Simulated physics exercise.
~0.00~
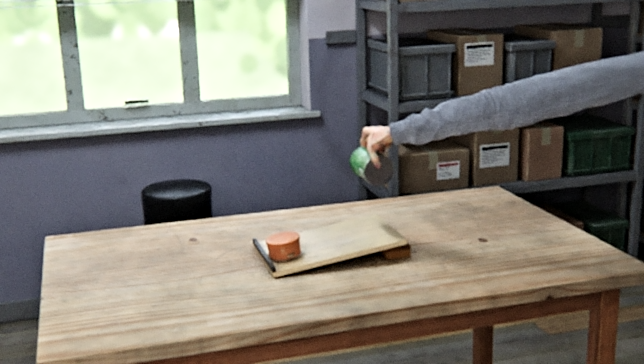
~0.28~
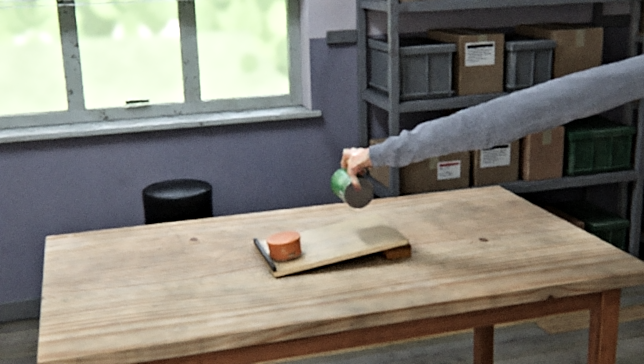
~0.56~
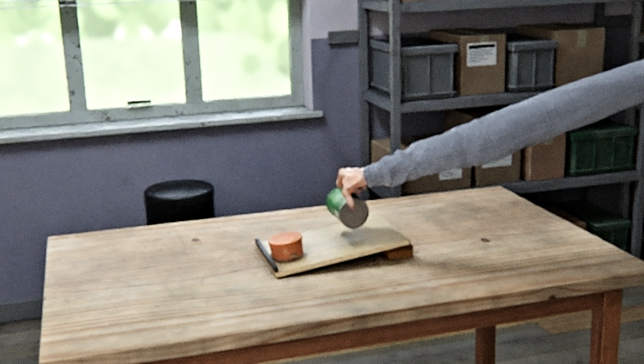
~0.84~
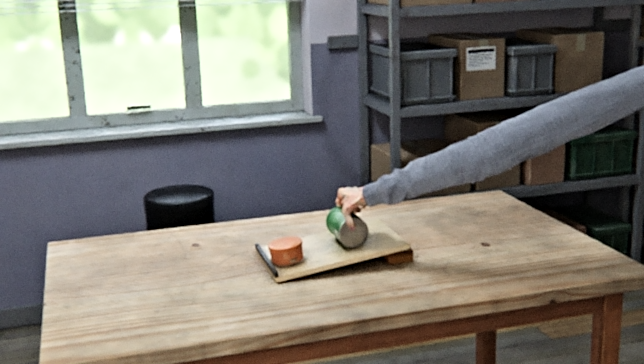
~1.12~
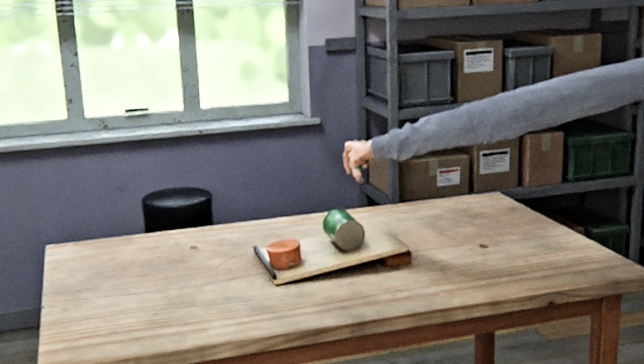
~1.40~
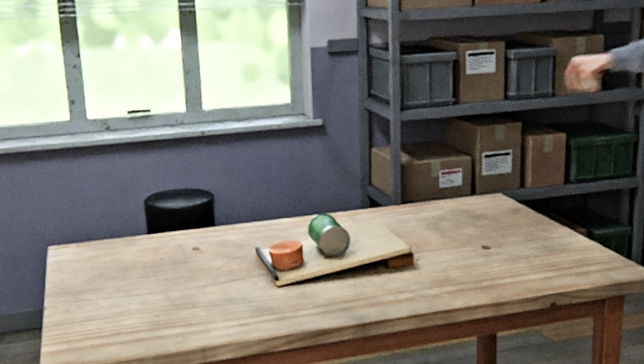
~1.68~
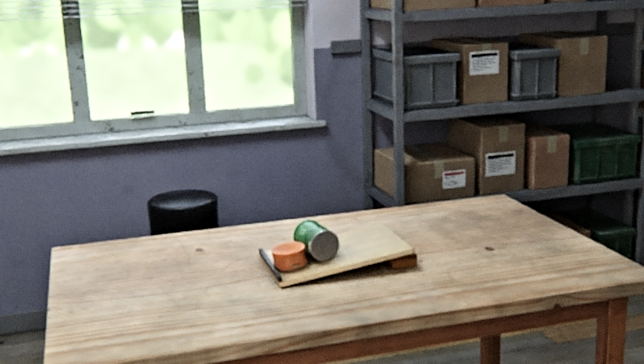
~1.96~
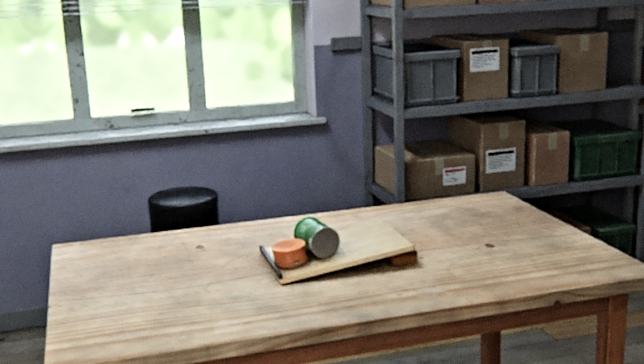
In the video, a hand lowers a green tin on its side onto a tilted board on a wooden table, then lets go and withdraws, and the tin rolls a short way down leftward, ending against an orange tub that stays put.
